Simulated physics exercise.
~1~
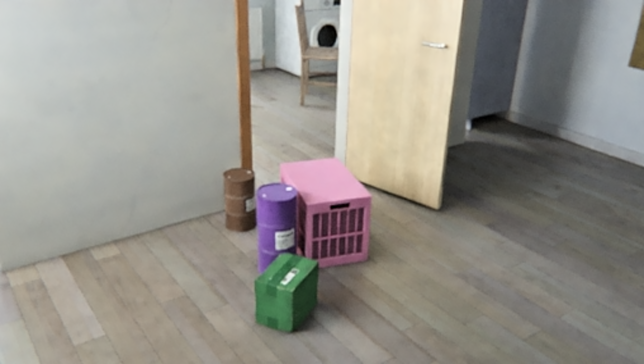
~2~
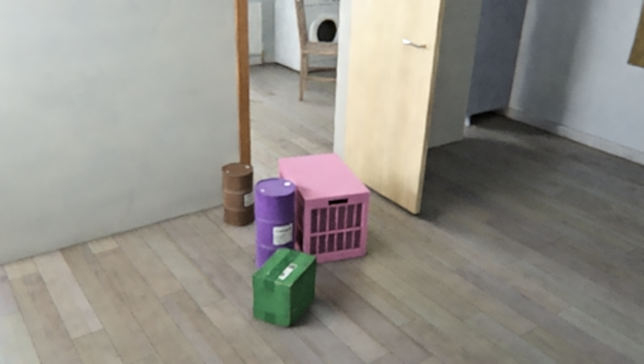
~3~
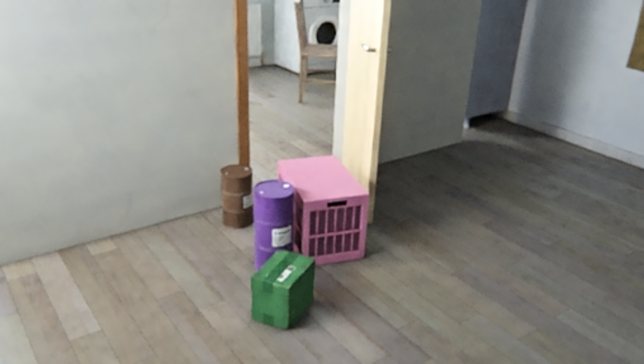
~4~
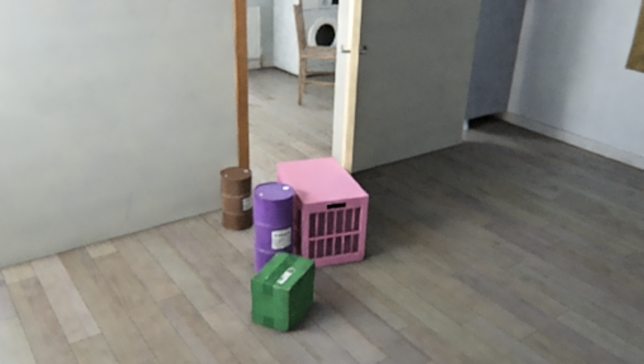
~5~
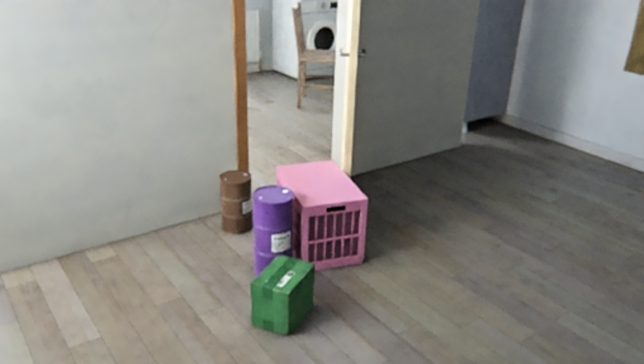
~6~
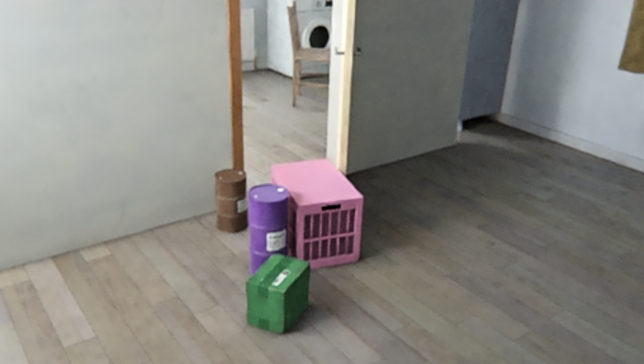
The open door swings partway towards its frame and stops short behind the pink chest.
